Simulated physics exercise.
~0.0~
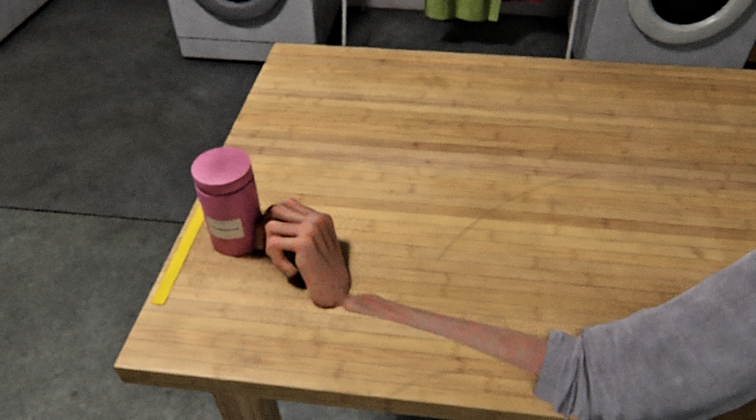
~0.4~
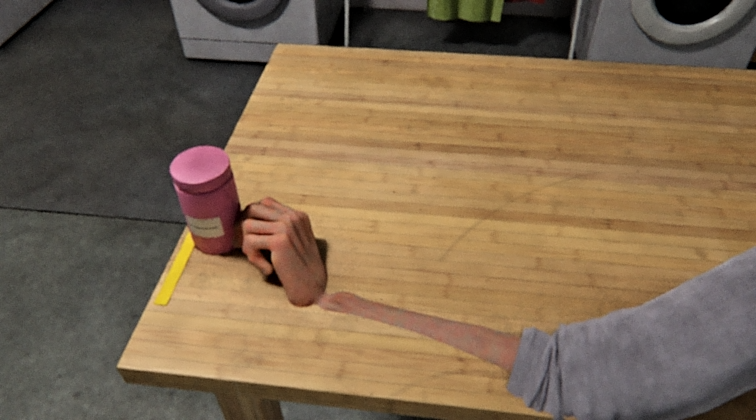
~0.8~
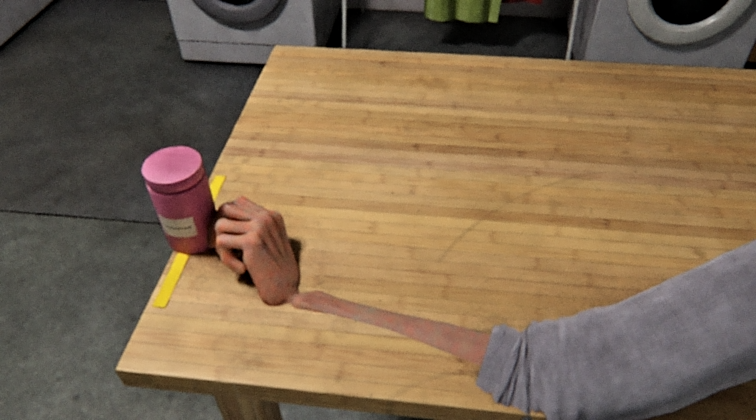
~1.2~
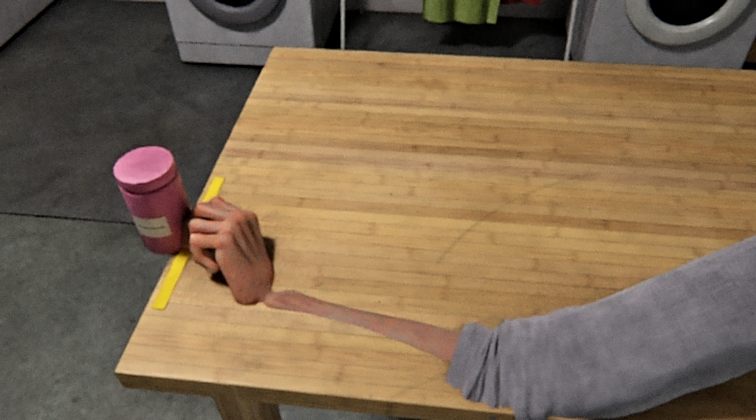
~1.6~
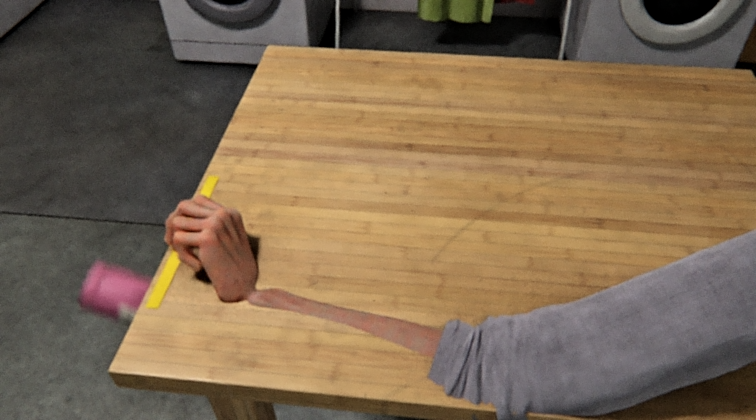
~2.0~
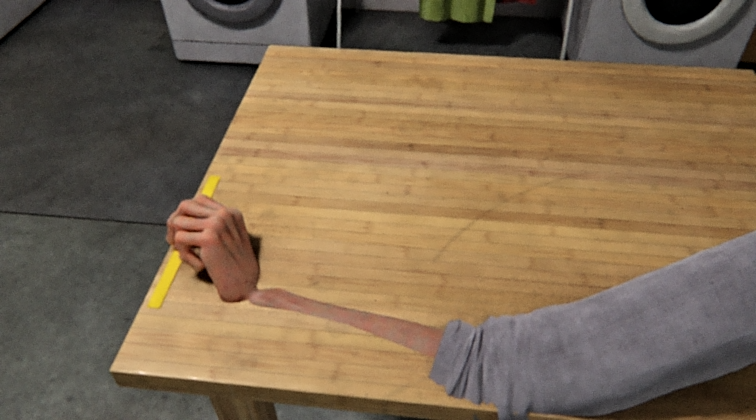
The video shows a hand pushing an upright pink jar left across a wooden table, over a strip of yellow tape near the edge. The jar tips over the edge and falls out of view, while the hand stays resting by the tape.
